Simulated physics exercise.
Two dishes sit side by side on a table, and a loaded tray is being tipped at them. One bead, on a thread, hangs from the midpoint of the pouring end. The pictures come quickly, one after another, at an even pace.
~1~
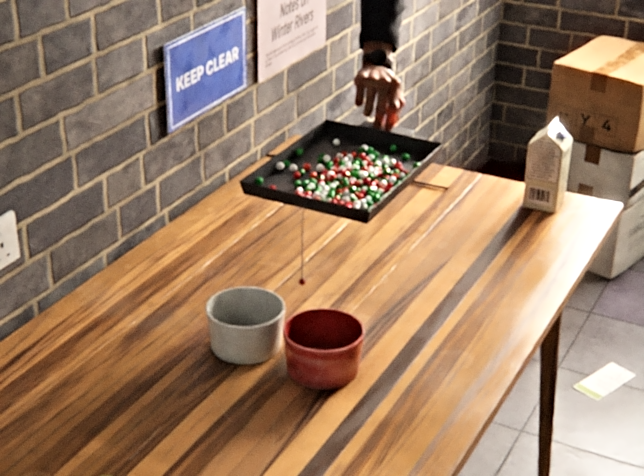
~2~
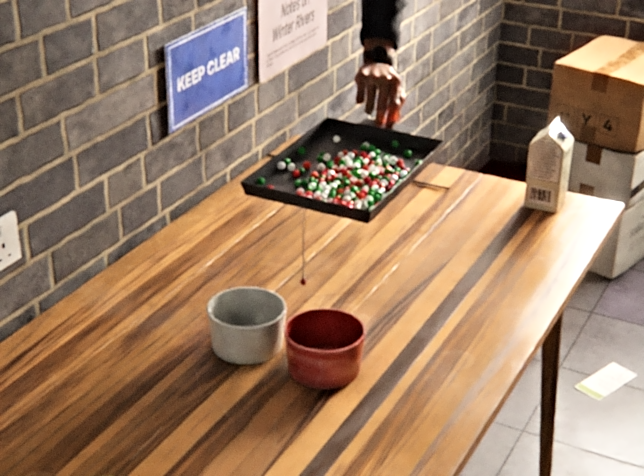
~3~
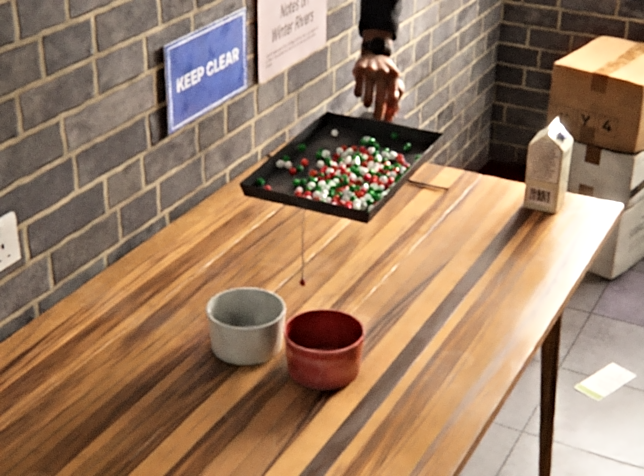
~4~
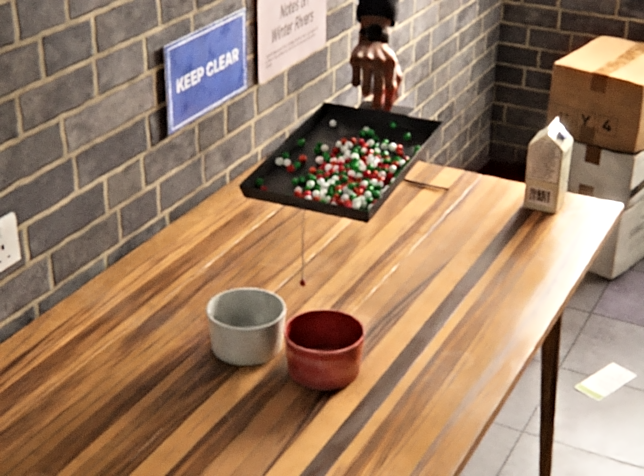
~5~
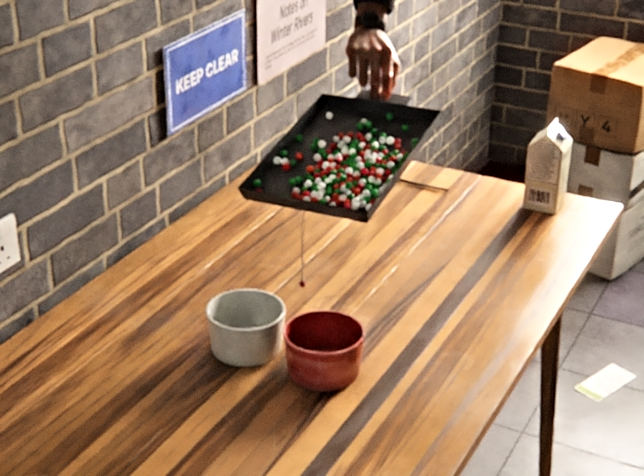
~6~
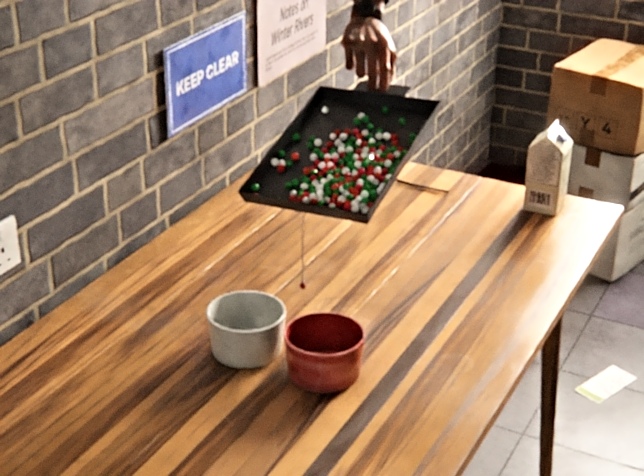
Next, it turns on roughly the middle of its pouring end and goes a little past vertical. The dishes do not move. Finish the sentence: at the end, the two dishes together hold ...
... more than half of the load.
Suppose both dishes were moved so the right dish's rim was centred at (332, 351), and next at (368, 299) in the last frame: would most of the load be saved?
The first time it's lower than half, the second time lower than half.
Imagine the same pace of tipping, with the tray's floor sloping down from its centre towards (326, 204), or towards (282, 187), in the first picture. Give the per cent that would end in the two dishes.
I'd say some 80 in a hundred at first, then 20 in a hundred.
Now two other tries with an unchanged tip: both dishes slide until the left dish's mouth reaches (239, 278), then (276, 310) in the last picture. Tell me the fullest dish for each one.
The one at left, then the one at left.
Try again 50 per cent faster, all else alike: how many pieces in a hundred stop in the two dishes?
It would come out near 70 per cent.
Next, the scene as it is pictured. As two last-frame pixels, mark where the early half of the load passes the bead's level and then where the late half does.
At (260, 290) for the first part, then at (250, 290) for the others.
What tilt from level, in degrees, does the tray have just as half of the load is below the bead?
About 90 degrees.
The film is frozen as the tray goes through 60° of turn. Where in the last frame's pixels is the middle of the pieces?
Centre estimate: (296, 191).
Just after the last frame, tray tipped steeply; almost all on the tray; just a few in the left dish; just a few outside both; about a tenth in the air.
A moment on, tray tipped right over; about a tenth on the tray; about a tenth in the right dish; roughly a third in the left dish; roughly a quarter outside both; about a tenth in the air.
Further on, tray tipped past a quarter turn; about a tenth in the right dish; roughly half in the left dish; roughly a third outside both.
When it is over, tray tipped past a quarter turn; about a tenth in the right dish; roughly half in the left dish; roughly a third outside both.
